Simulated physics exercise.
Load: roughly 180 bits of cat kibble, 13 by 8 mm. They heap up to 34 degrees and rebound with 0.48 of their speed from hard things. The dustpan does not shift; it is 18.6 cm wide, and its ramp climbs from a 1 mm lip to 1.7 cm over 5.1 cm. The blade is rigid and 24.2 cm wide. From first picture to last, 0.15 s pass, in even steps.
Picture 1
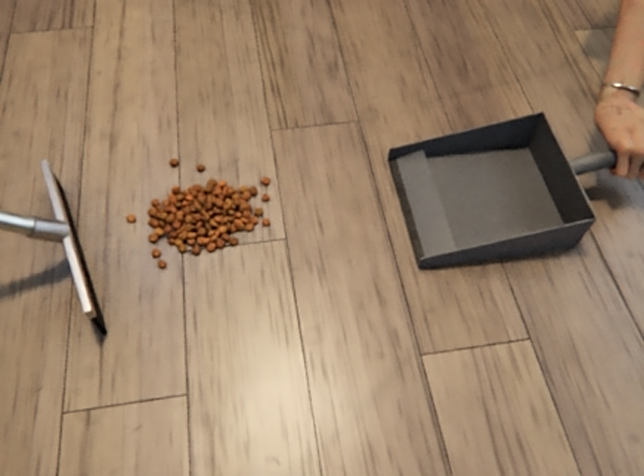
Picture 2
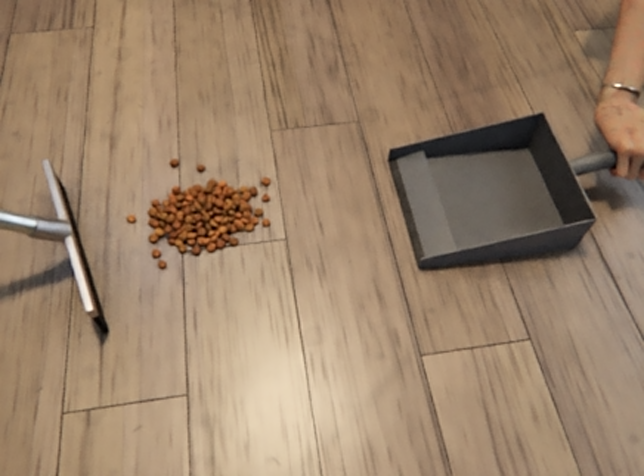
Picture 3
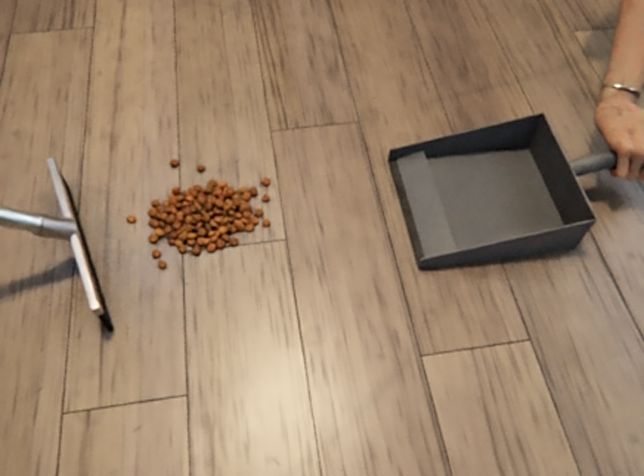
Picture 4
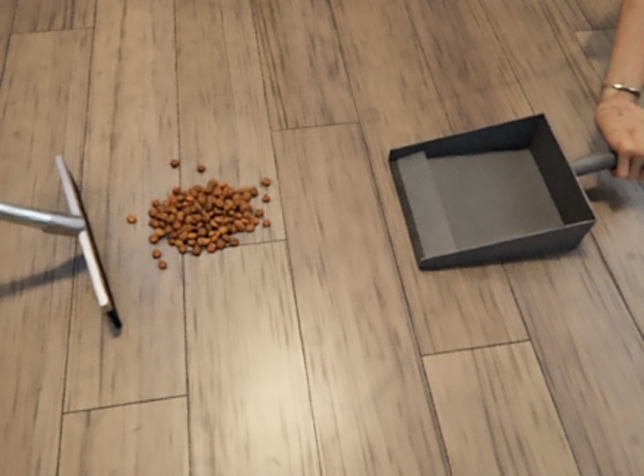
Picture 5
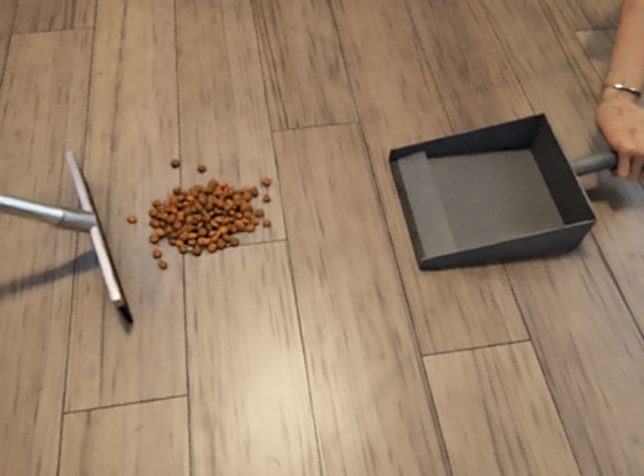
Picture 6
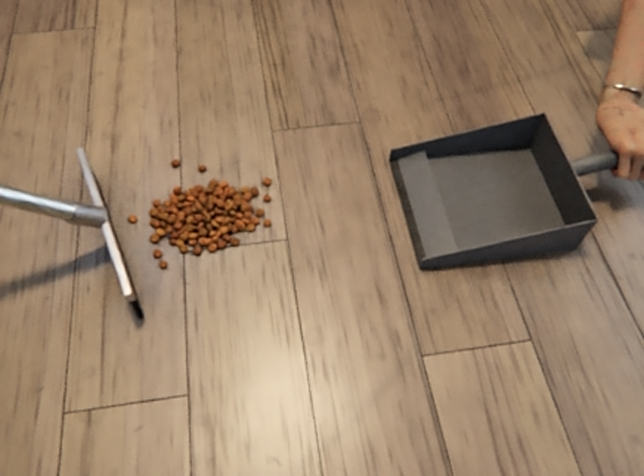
The video shows a flat blade on a metal handle sliding slowly right across a wood-look floor toward a pile of brown kibble, which stays undisturbed, while a hand at right holds a gray dustpan still.
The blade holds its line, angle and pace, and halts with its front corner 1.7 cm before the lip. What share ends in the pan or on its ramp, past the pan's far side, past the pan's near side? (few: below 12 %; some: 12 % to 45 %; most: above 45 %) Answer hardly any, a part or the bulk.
Pan hardly any, far side the bulk, near side hardly any.
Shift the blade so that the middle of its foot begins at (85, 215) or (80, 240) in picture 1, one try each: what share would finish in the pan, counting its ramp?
About 0 and 10 per cent.
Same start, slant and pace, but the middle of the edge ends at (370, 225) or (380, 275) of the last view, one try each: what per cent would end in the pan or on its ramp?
About 0 and 0 per cent.
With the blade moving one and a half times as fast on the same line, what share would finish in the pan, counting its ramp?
Then about 10 per cent.
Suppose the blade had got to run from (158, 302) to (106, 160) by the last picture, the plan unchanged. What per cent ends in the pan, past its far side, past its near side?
Pan 10, far 35, near 0.
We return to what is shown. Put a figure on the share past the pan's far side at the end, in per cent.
Some 70 per cent.
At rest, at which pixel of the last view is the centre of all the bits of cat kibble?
Around (374, 140).
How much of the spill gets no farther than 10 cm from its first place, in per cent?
About 0 per cent.
Then, 0.38 s after the last picture, middle of the blade 23 cm from the lip; 0 % over the lip, far side 25 %, near side 0 %.
Then, 0.63 s after the last picture, middle of the blade 12 cm from the lip; 0 % over the lip, far side 55 %, near side 0 %.
Then, 0.99 s after the last picture, middle of the blade 5 cm from the lip; 5 % over the lip, far side 70 %, near side 0 %.
In the end, pan 5 %, far side 70 %, near side 0 %, in front of the lip or behind the blade 20 %.
